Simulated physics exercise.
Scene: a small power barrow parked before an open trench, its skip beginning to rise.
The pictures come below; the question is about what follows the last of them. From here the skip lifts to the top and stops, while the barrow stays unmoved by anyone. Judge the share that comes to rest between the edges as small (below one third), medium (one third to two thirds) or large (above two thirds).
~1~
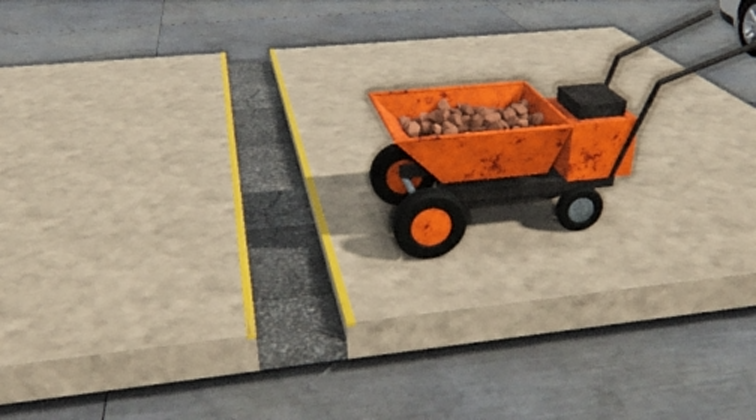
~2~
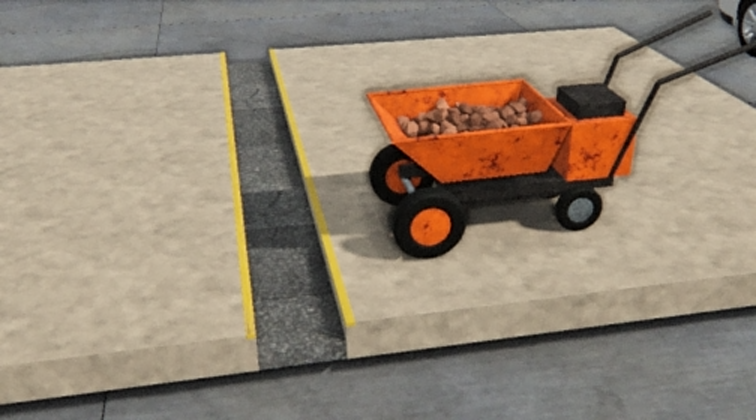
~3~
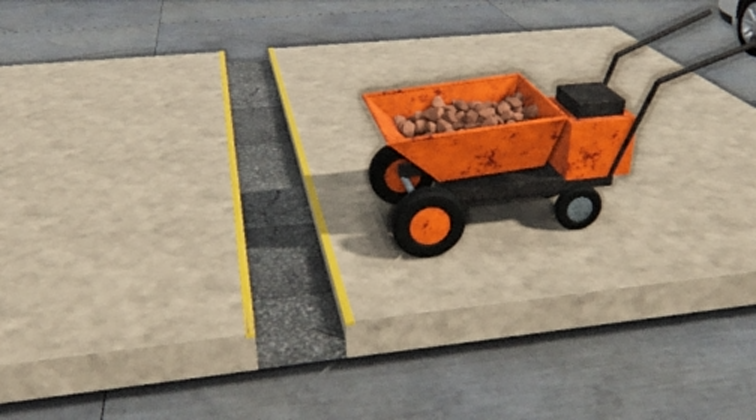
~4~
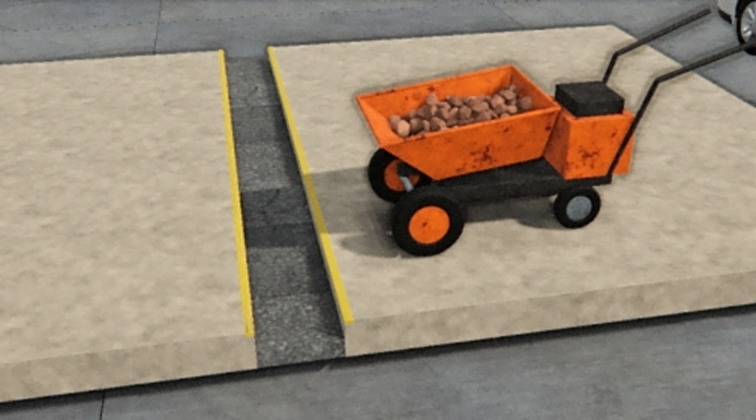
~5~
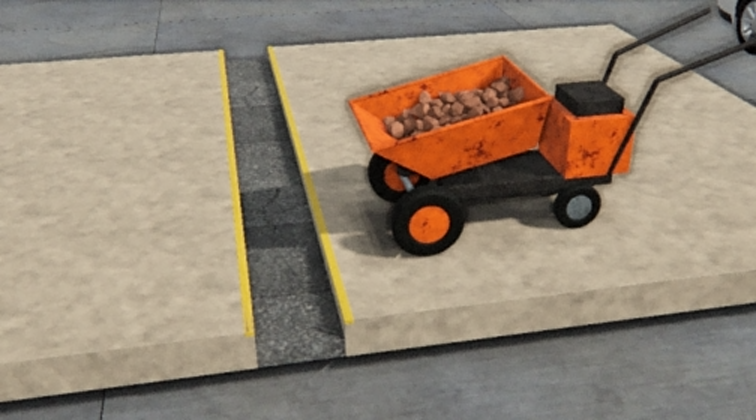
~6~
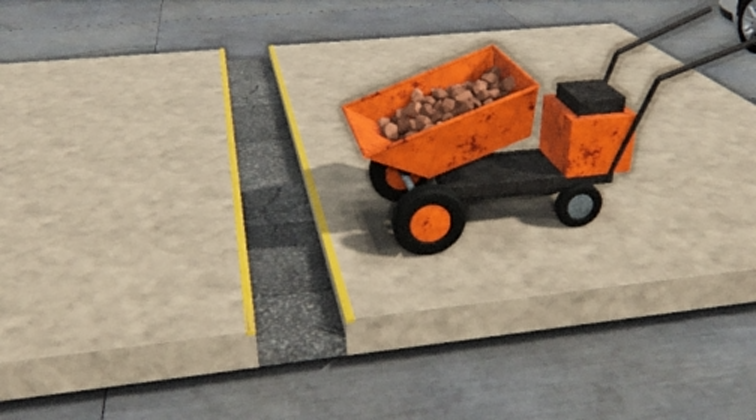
The share is large, above two thirds.
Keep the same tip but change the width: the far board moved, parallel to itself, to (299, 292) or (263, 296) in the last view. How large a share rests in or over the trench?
The first try gives 40 percent, then the second gives 80 percent.
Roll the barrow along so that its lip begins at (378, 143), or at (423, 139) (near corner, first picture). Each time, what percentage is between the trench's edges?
Roughly 80 per cent first, then roughly 80 per cent.
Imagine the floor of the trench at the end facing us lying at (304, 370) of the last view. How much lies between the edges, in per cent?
About 100 percent.
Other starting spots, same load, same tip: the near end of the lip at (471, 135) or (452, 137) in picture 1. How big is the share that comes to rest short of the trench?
In order, 50 % followed by 30 %.
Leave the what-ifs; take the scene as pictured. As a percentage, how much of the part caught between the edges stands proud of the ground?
Estimate: Close to 30 in a hundred.
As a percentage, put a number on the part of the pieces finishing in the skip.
Result: Close to 5 per cent.
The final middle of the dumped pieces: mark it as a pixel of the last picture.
Around (285, 243), give or take.
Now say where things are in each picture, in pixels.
In the first picture, lip of the skip (396, 141), level; top of the load (492, 119), lumps of rubble; first edge of the trench (342, 290); far edge (248, 301), the trench over half as wide as the skip, and shallow for its width.
In the second picture, lip of the skip (394, 142), level; top of the load (491, 118).
In the third picture, lip of the skip (389, 143), tipped barely; top of the load (487, 114).
In the fourth picture, lip of the skip (382, 146), tipped a little; top of the load (496, 115).
In the fifth picture, lip of the skip (374, 151), tipped a little; top of the load (489, 109).
In the sixth picture, lip of the skip (366, 157), tipped clearly; top of the load (481, 101); first edge of the trench (341, 287); far edge (247, 298).
Just after the last frame, skip tipped steeply; every one in the skip.
A moment on, skip tipped right over; roughly half in the skip; roughly half in or heaped over the trench.
Further on, skip tipped right over; about a tenth in the skip; almost all in or heaped over the trench; just a few beyond it.
When it is over, skip tipped right over; about a tenth in the skip; almost all in or heaped over the trench; just a few beyond it.
